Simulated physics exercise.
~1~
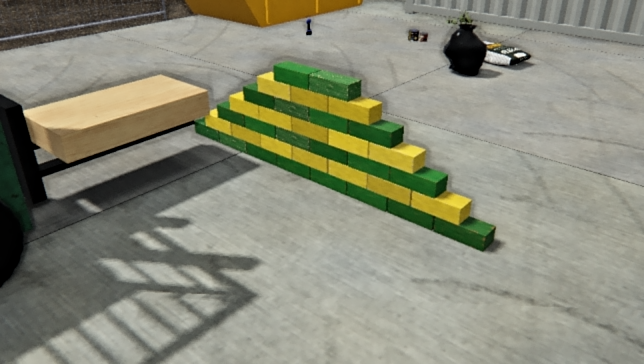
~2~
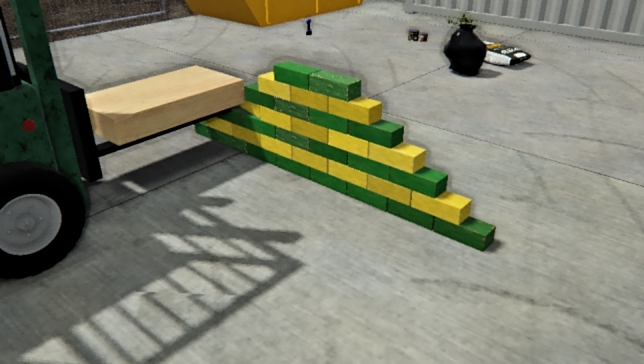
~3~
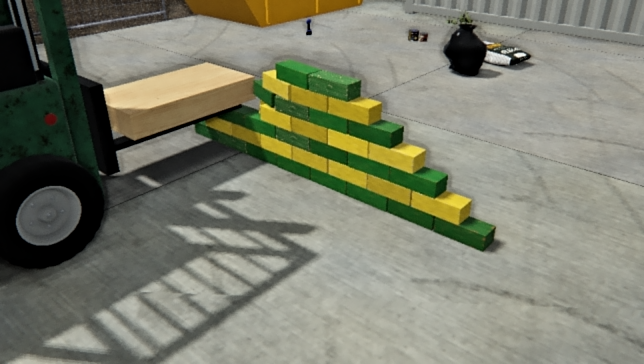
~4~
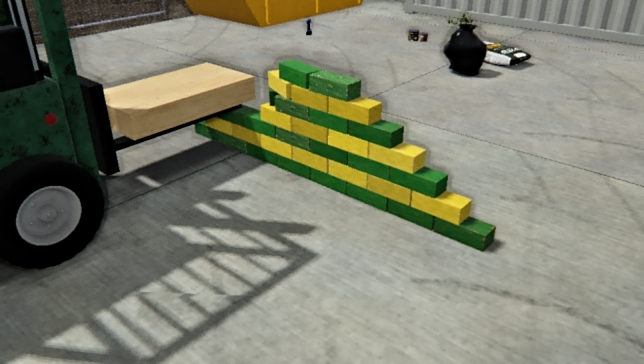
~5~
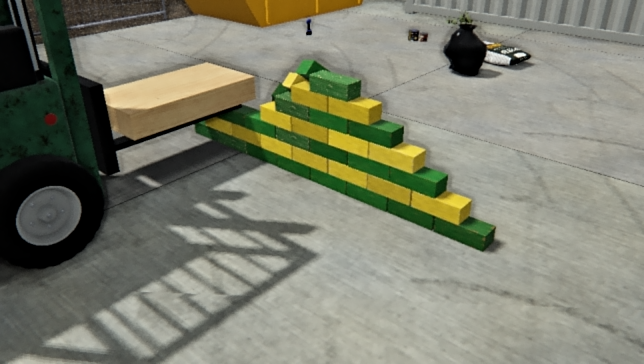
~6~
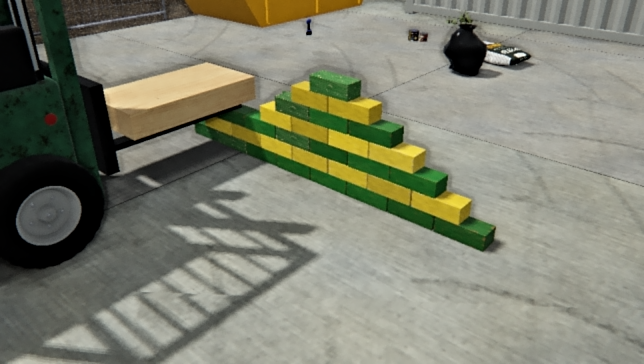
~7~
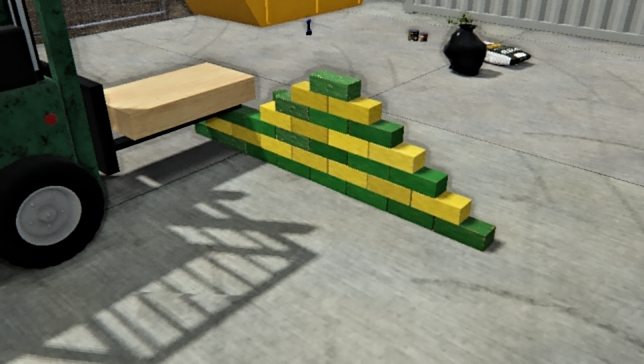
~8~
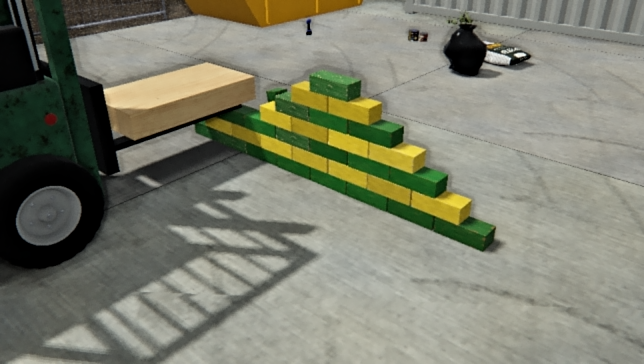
A forklift pushes its wooden load into the stepped block wall, toppling a few upper blocks.
